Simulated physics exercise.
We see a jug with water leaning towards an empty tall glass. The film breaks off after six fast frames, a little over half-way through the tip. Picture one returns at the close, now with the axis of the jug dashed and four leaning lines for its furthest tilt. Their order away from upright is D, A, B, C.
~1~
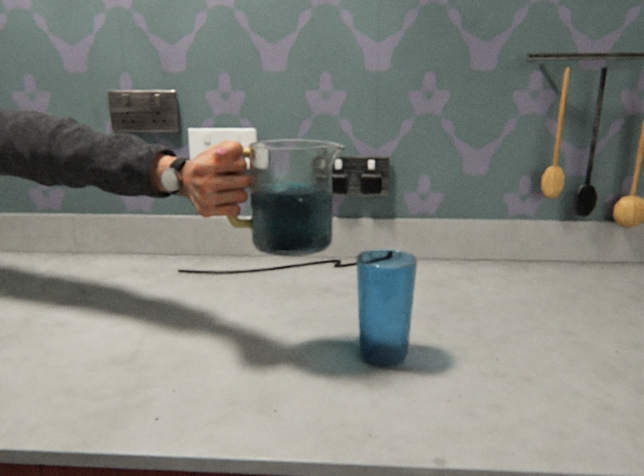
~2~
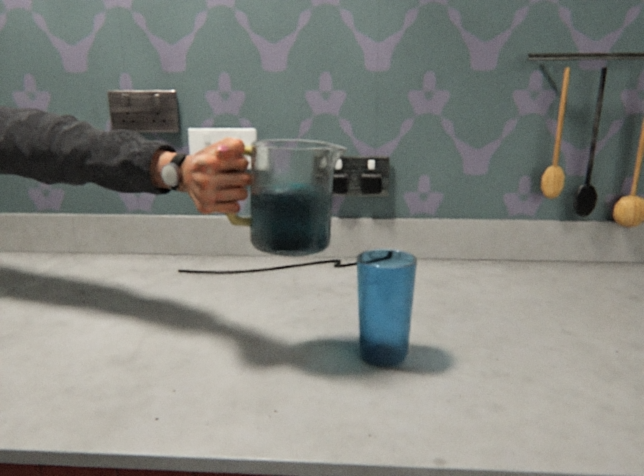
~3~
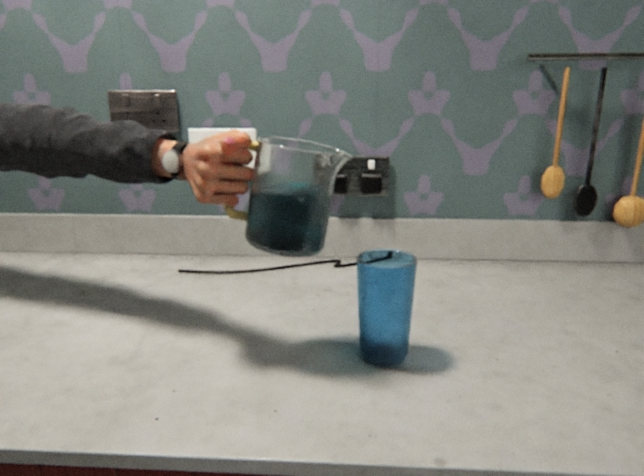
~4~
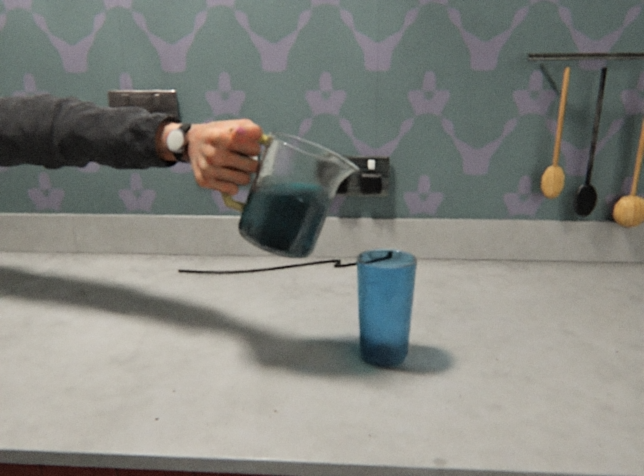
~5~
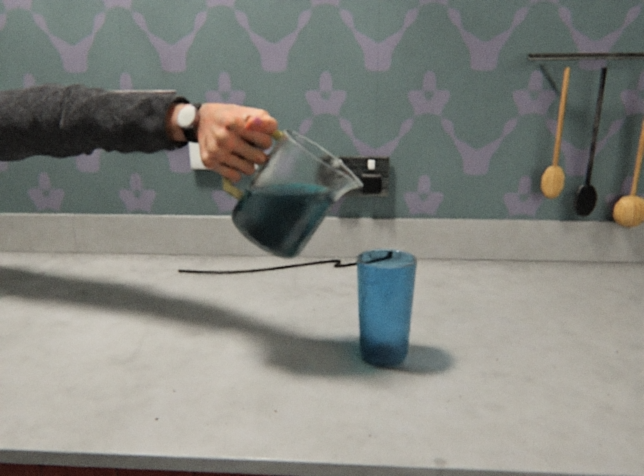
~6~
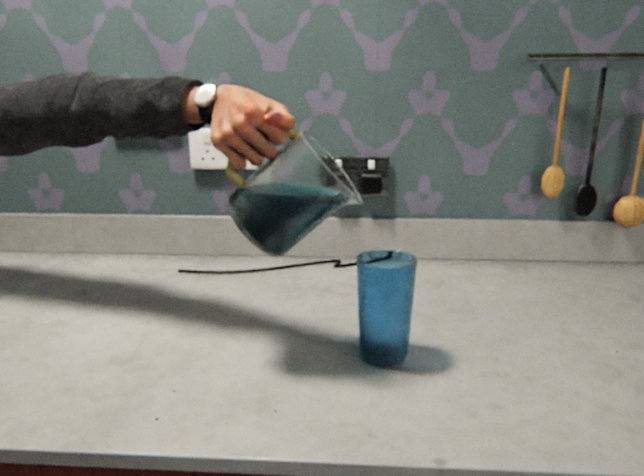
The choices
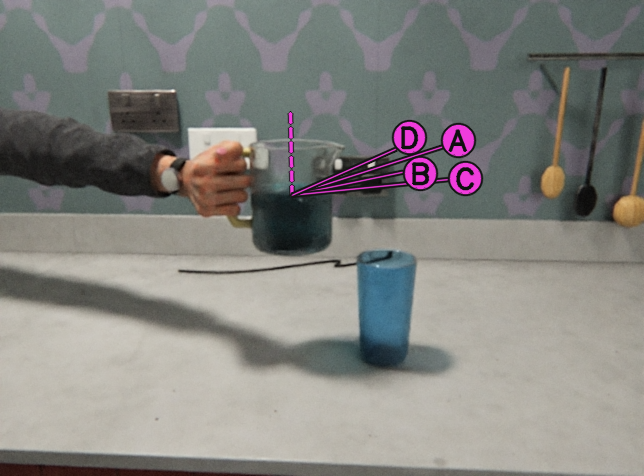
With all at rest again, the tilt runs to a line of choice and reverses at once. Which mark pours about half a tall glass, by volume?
Go for A.
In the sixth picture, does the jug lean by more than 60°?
No.
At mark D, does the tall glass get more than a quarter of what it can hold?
Yes.
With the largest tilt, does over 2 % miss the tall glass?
No, it does not.
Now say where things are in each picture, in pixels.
The first picture shows upright, lip at (344, 147); rim of the tall glass round (387, 257); nothing has left yet.
The second picture shows tipped about 2°, lip at (346, 149); nothing has left yet.
The third picture shows tipped about 10°, lip at (351, 156); nothing has left yet.
The fourth picture shows tipped about 21°, lip at (357, 169); nothing has left yet.
The fifth picture shows tipped about 34°, lip at (362, 185); nothing has left yet.
The sixth picture shows tipped about 48°, lip at (362, 202); nothing has left yet.
In magenta, A at (442, 146); B at (402, 172); C at (448, 179); D at (395, 149).
Choosing A, the tall glass ends with about 49 % of what it can hold.
Choosing B, the tall glass ends with about 65 % of what it can hold.
Choosing C, the tall glass ends with about 79 % of what it can hold.
Choosing D, the tall glass ends with about 34 % of what it can hold.
